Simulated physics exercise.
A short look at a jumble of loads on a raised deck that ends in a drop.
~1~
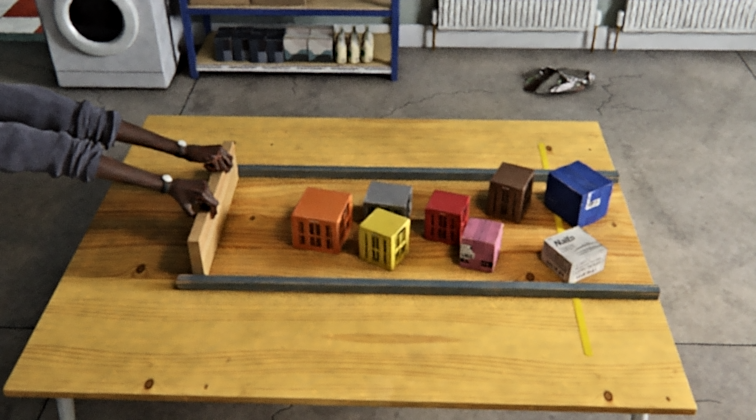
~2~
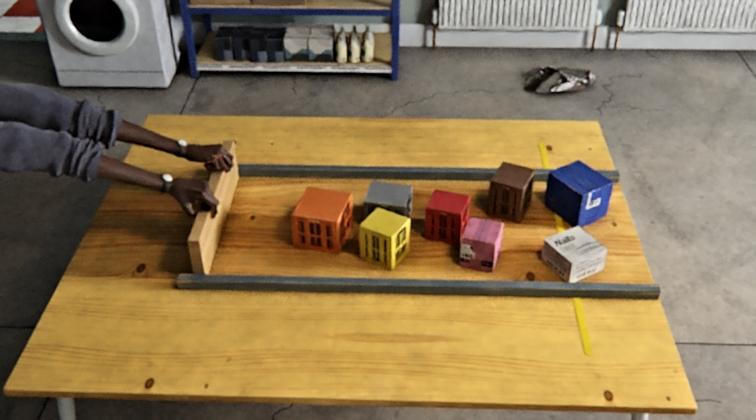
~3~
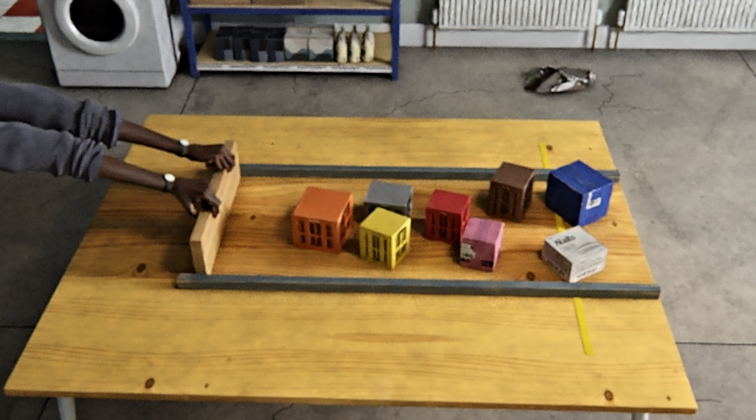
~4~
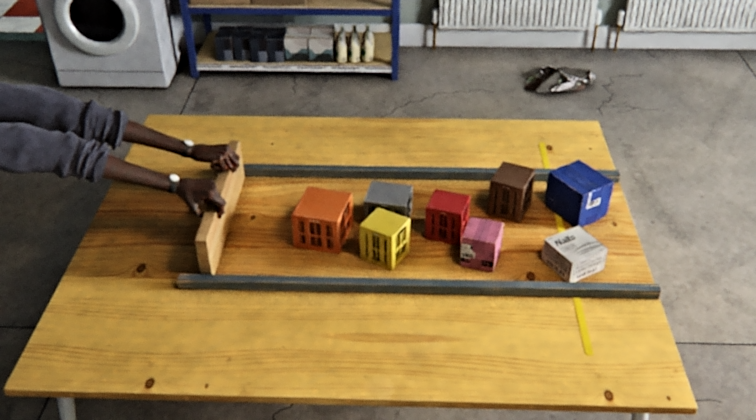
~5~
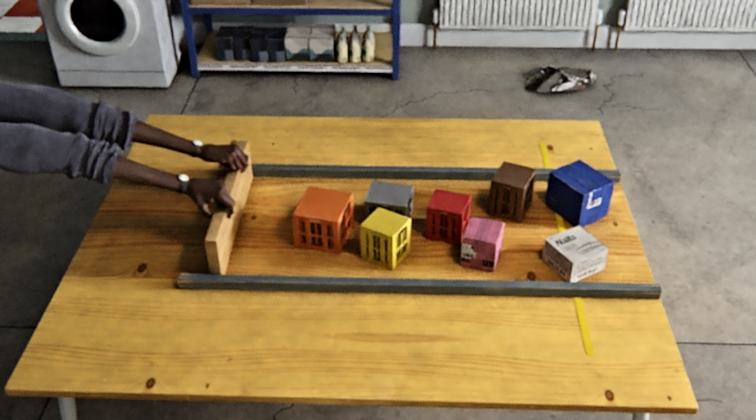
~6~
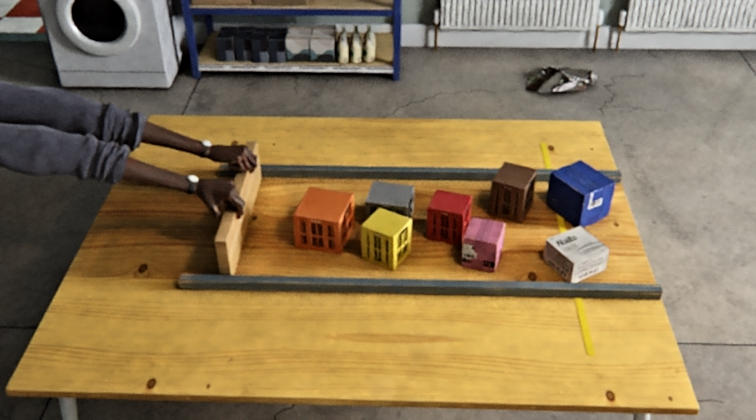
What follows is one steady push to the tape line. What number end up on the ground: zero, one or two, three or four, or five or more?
Outcome: The number that fall off is one or two.
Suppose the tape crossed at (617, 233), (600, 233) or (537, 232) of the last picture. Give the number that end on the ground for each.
In that order 6, 5 and 0.
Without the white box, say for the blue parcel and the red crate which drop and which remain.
The blue parcel tumbles off; the red crate stays on.
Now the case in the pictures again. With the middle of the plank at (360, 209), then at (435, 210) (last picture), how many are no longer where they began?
The counts are 4 and 5.
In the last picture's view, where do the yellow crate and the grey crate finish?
First (592, 255), then (576, 191).
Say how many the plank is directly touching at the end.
It touches 3.
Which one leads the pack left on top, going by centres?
That is the red crate.
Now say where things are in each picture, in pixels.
Blue parcel (578, 195); white box (574, 255); brown crate (511, 192); plank (215, 206); tape (561, 232), in the first picture.
White box (574, 254); pink parcel (481, 245), in the second picture.
Brown crate (511, 192); red crate (447, 217), in the third picture.
Blue parcel (578, 194); plank (222, 206), in the fourth picture.
White box (575, 254); grey crate (389, 206), in the fifth picture.
Blue parcel (580, 194); white box (576, 254); brown crate (513, 192); plank (240, 207); tape (563, 232), in the sixth picture.
Soon after, none off yet; blue parcel at rest near (580, 194); white box at rest near (576, 254); brown crate at rest near (513, 192).
In the end, the number that fall off is one or two; gone, white box and blue parcel.
